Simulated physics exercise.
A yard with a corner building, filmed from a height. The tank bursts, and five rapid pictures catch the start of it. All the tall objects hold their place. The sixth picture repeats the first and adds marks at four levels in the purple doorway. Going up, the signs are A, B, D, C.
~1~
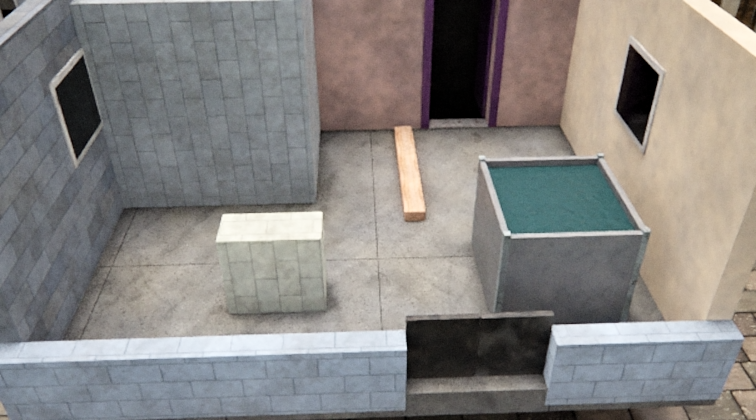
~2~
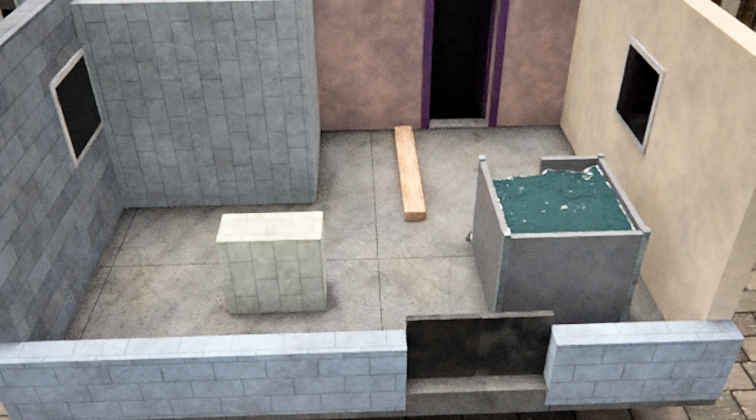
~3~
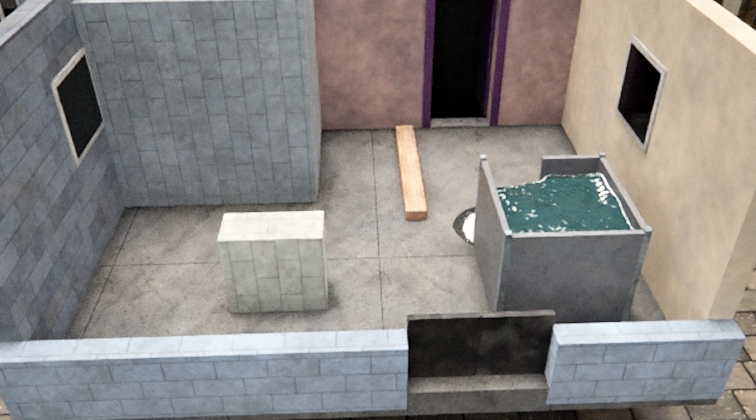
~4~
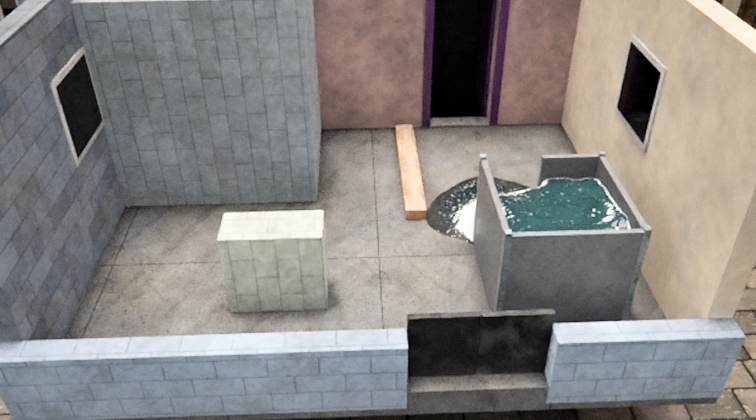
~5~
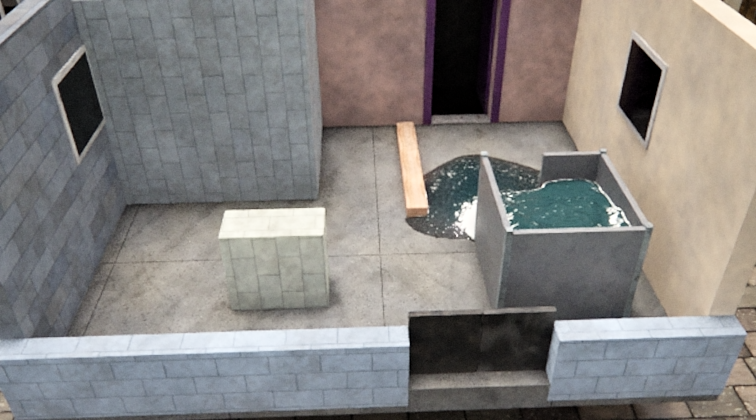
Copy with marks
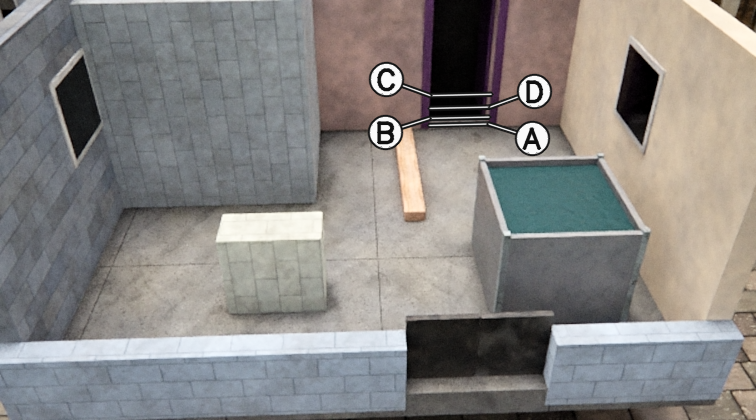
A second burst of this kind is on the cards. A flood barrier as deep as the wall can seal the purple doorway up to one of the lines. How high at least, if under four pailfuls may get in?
D is the one.
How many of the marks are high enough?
Two of them.
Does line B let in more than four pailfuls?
Yes, it does.
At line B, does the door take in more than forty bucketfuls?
No.
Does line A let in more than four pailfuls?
Yes.
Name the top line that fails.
B it is.
In white, A at (458, 124); B at (459, 117); C at (460, 94); D at (460, 107); from the bottom up A, B, D, C.
Choosing A, dozens of bucketfuls pour in.
Choosing B, about 14 bucketfuls get in.
Choosing C, nothing gets over.
Choosing D, a bucket or two gets in.
